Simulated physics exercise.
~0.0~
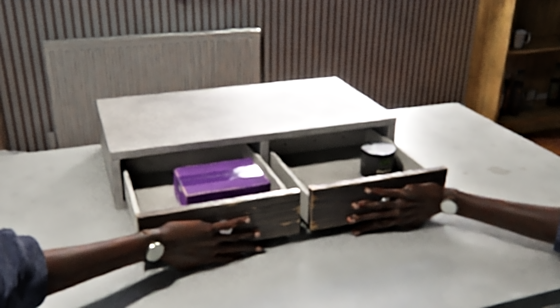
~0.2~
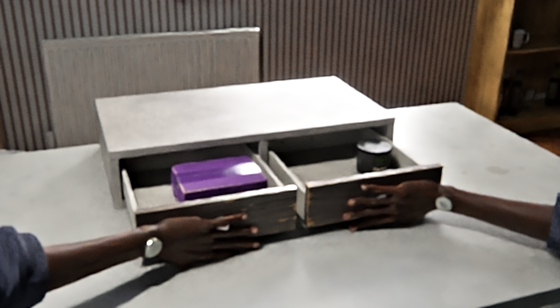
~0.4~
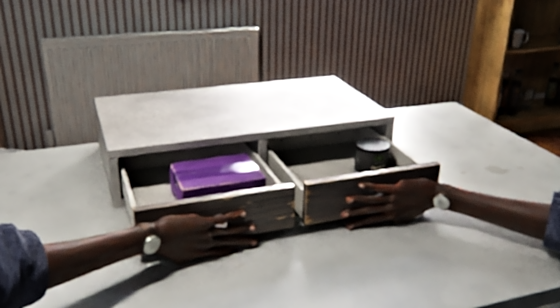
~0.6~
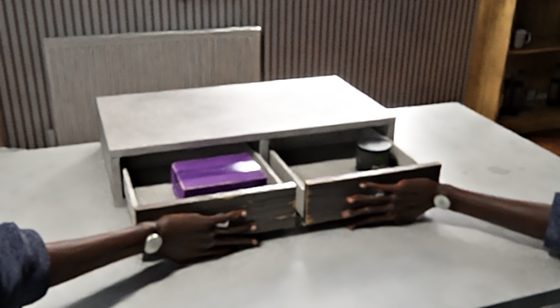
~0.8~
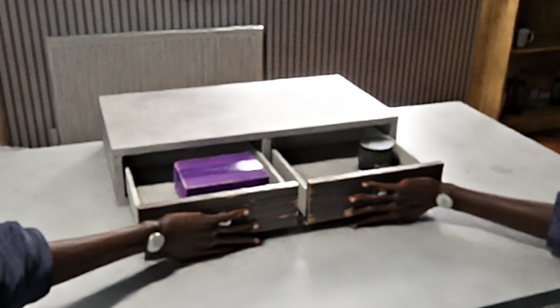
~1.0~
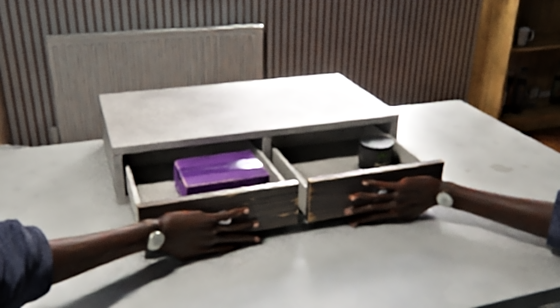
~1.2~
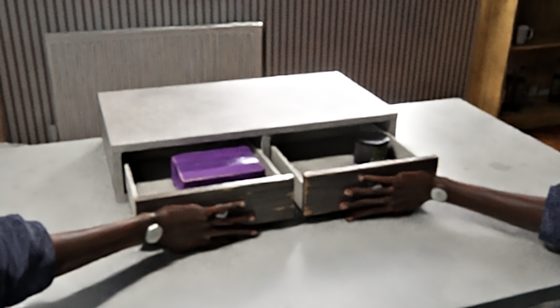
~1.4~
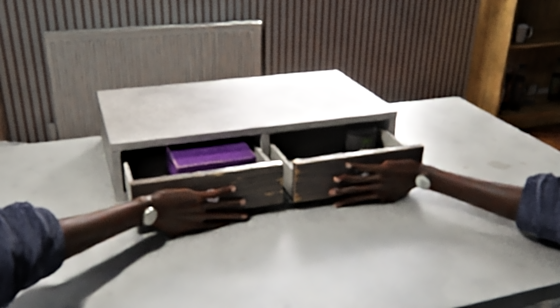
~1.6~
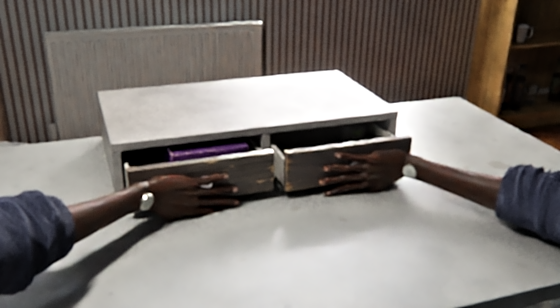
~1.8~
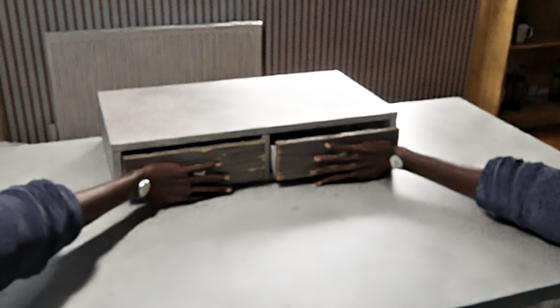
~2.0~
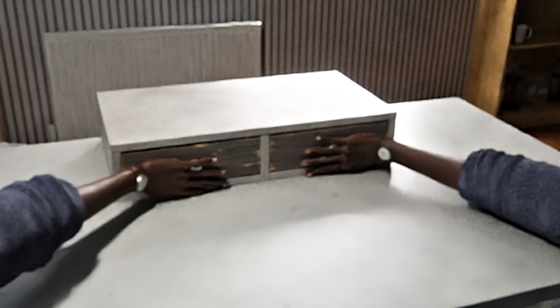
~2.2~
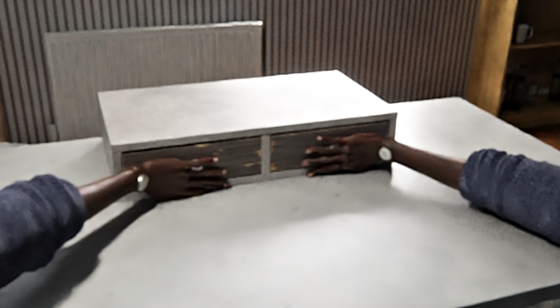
In this clip, two hands rest on the fronts of two open drawers in a small chest on a table, the left holding a purple box and the right a black pot. The hands then push both drawers inward together until they are fully closed, hiding the contents.
